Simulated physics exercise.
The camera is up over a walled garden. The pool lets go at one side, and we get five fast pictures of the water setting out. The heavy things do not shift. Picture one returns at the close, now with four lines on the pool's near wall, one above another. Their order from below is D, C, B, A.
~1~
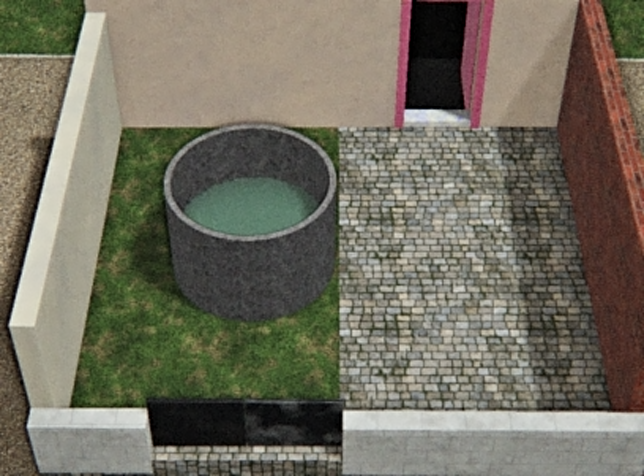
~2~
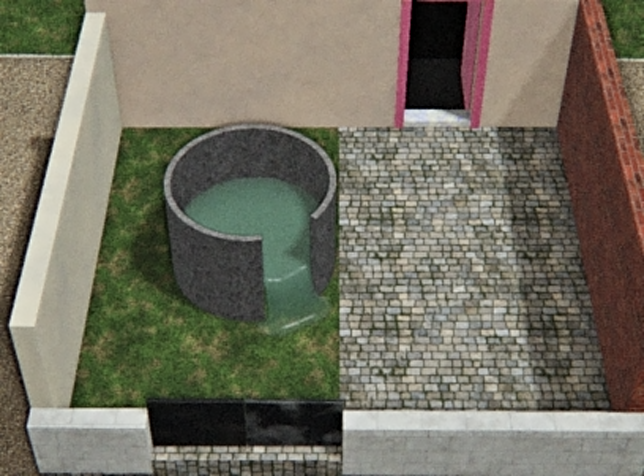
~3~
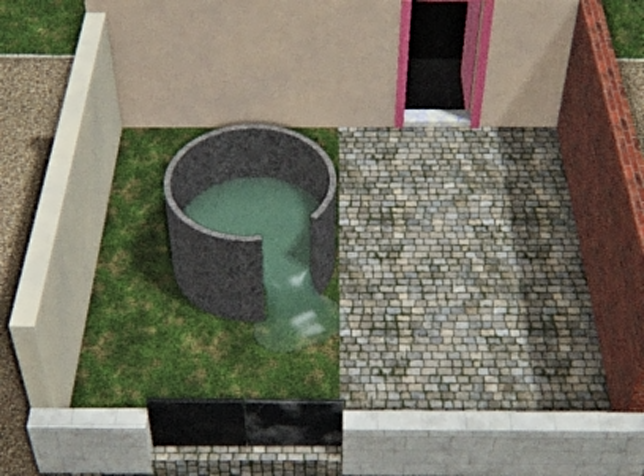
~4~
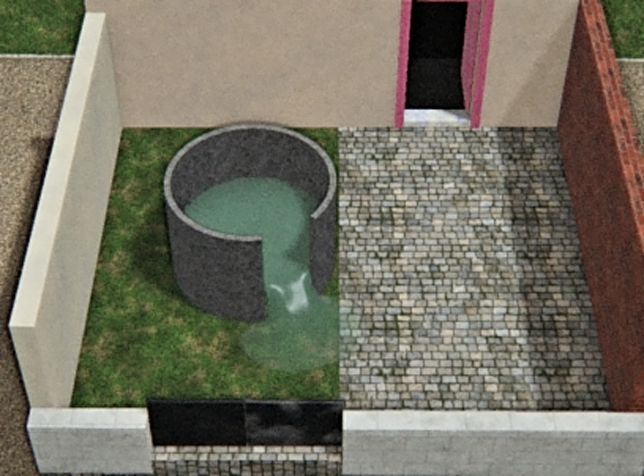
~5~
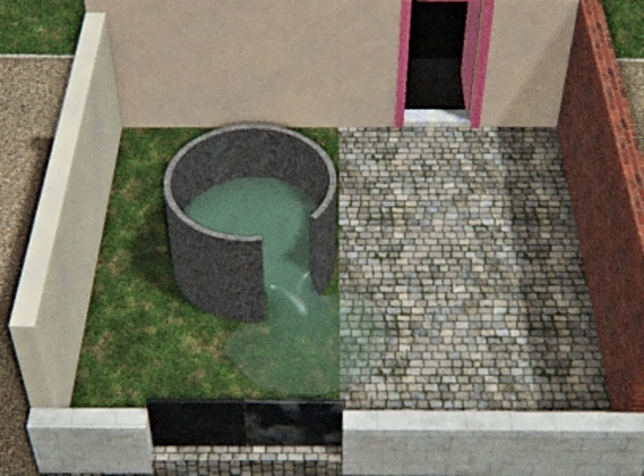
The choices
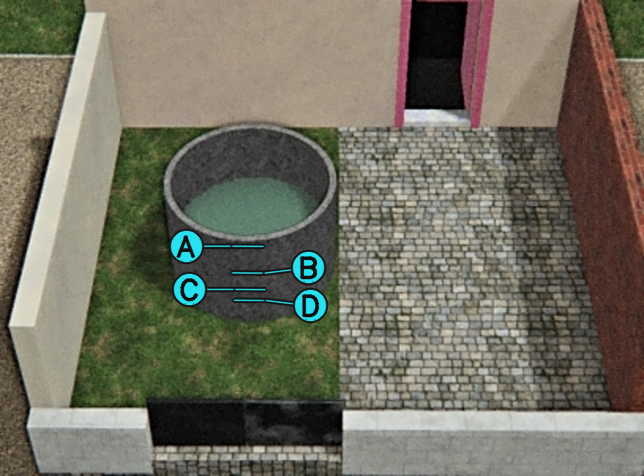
A walled garden is seen from above, its ground split between grass on the left and pale cobbles on the right. A round dark grey pool of green water stands on the grass, with a pink doorway behind, a red brick wall at right and a black gate in front. A gap opens in the pool's front right side and water pours out, spreading over the grass and onto the cobbles, while the camera stays still.
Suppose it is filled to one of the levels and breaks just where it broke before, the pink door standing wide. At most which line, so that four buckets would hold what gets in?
It is B.
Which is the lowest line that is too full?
A.
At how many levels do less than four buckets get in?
Three of them.
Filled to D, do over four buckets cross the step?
No, not at all.
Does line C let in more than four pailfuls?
No, not at all.
On the marked copy, A at (246, 246); B at (248, 273); C at (249, 289); D at (249, 300); from the bottom up D, C, B, A.
With A, about 9 bucketfuls get in.
With B, a splash gets over, under a bucket.
With C, nothing gets over.
With D, nothing gets over.
